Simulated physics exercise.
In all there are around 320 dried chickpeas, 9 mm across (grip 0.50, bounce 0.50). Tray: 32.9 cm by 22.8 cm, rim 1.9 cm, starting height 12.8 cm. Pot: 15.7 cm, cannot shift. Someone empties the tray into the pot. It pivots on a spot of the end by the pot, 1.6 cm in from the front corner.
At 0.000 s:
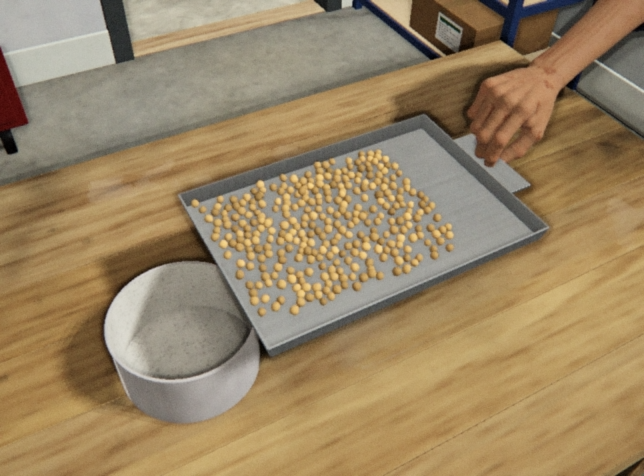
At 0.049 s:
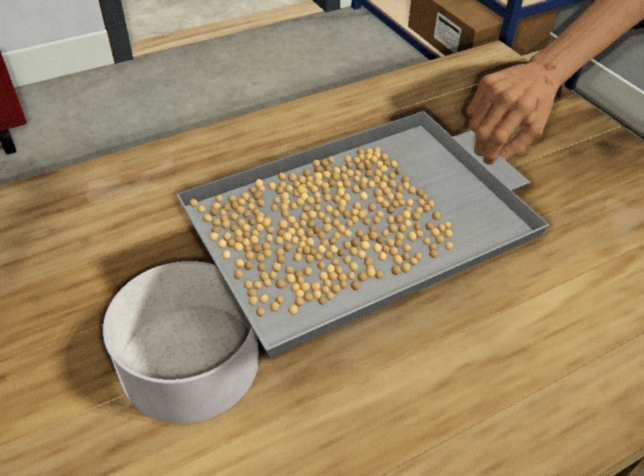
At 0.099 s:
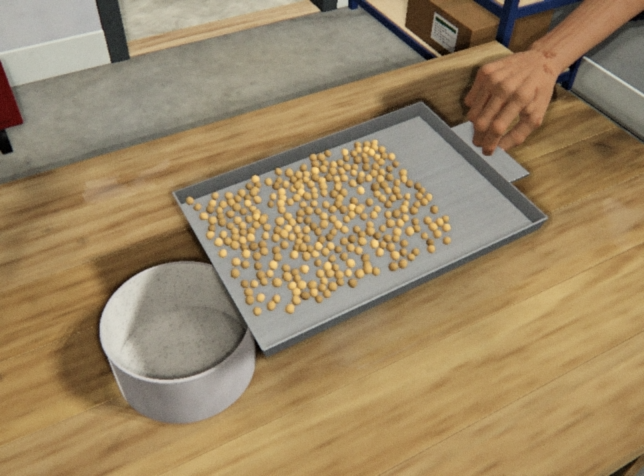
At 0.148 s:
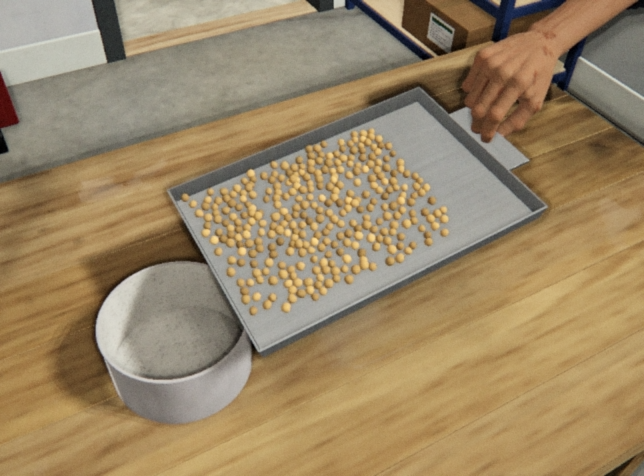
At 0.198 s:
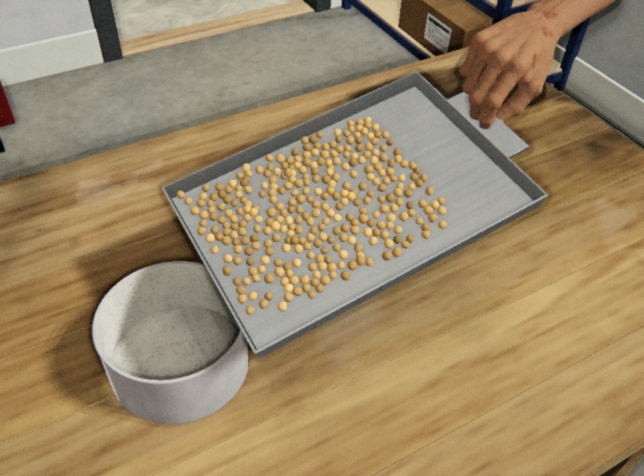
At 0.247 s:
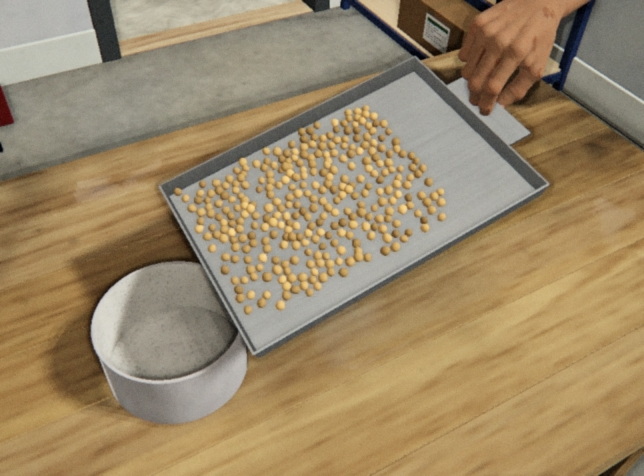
On a wooden table in a workshop-like room, a grey metal tray of scattered dried chickpeas lies beside a round, pale pot at left. A hand gripping the tab at the tray's right end gradually raises that side, tilting the tray toward the pot while the chickpeas stay spread across it.
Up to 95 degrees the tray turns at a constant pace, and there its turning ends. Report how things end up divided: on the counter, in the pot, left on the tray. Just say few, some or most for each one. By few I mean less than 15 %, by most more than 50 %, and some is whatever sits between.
I would say counter most, pot some, tray few.
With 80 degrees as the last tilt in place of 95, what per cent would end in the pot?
5 percent.
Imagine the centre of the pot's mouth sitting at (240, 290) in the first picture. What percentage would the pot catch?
Roughly 0 per cent.
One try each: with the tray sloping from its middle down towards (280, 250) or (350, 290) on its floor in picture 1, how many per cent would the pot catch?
Approximately 70 percent, then 0 percent.
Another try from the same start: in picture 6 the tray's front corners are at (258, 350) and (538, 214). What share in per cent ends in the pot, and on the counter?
That works out as pot 0 and counter 100.
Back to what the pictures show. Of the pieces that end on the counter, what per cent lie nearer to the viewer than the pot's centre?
Share: Some 100 %.
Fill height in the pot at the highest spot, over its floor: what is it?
It stands at some 2.5 cm.
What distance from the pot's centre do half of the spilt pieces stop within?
Roughly 16 cm from the centre.
After 0.77 s, tilt 52 degrees; the tray holds 100 %, the pot 0 %.
Then, at 1.12 s, tilt 78 degrees; the tray holds 90 %, the pot 0 %.
After 1.56 s, tilt 95 degrees; the tray holds 15 %, the pot 35 %.
In the end, at 2.3 s, counter 60 %, pot 40 %, tray 0 %.
